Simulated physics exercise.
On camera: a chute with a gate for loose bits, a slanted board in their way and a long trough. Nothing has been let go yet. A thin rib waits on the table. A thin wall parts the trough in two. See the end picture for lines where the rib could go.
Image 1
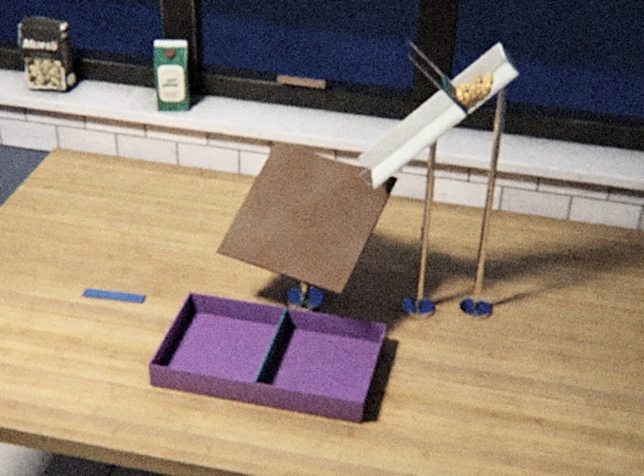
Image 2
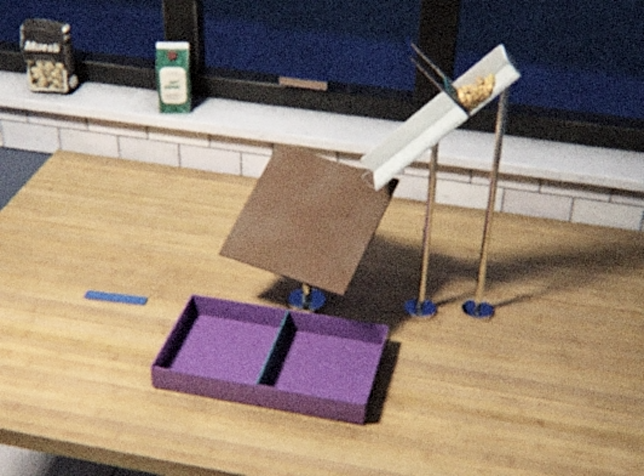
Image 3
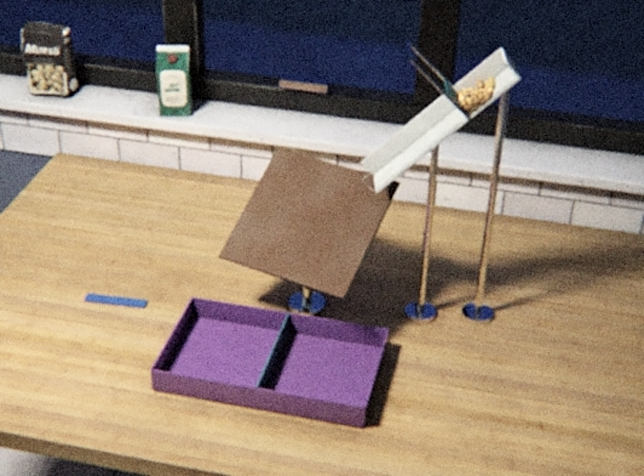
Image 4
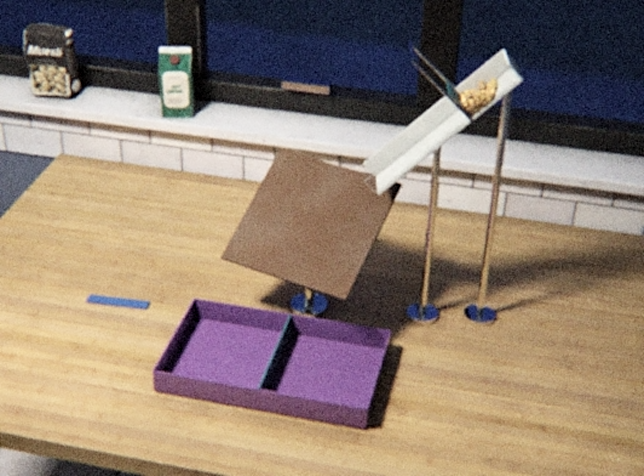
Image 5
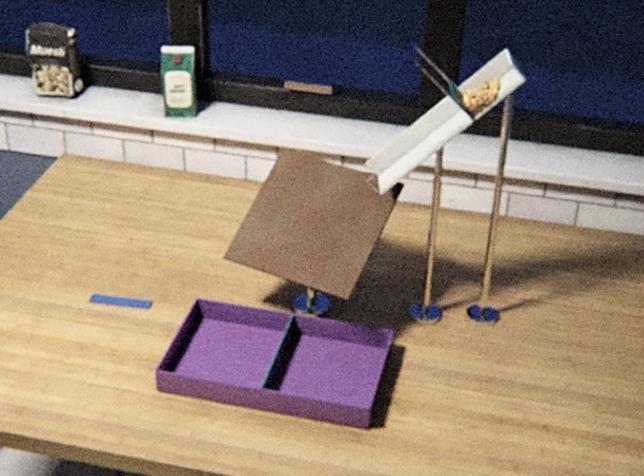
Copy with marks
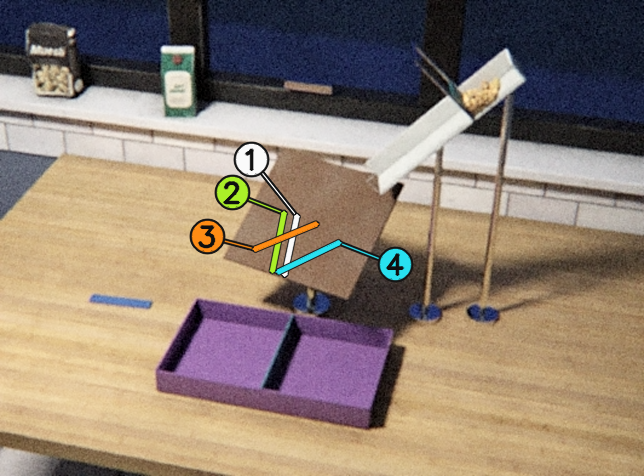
On a wooden kitchen table, chickpeas resting behind a gate in a sloping white chute above a tilted brown board, nothing visibly moving.
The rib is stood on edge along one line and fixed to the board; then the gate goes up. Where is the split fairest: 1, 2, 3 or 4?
1 beats the others.
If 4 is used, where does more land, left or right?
More lands on the left.
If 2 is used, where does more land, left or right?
Left.
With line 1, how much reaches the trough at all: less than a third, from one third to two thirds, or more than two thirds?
Line 1 gives more than two thirds.
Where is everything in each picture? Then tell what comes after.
In the first frame, load behind the gate (472, 94), dried chickpeas; lip of the chute (373, 180), sloping fairly steeply.
In the second frame, middle of the board (309, 216), tilted fairly steeply; middle of its low edge (279, 274); of its high edge (337, 161).
In the third frame, front corners of the trough (151, 369) and (365, 407); front end of its middle wall (256, 388); gate still shut (450, 91).
In the fourth frame, middle of the load (477, 100); lip (378, 186).
In the fifth frame, middle of the load (479, 100); lip (380, 186).
On the marked copy, line 1 from (296, 216) to (284, 274); line 2 from (284, 213) to (272, 270); line 3 from (316, 224) to (255, 249); line 4 from (338, 242) to (278, 271).
With 1, of what is caught, roughly two thirds in the left half, roughly a third in the right.
With 2, of what is caught, the larger part in the left half, about a tenth in the right.
With 3, of what is caught, the larger part in the left half, about a tenth in the right.
With 4, of what is caught, almost all in the left half, just a few in the right.
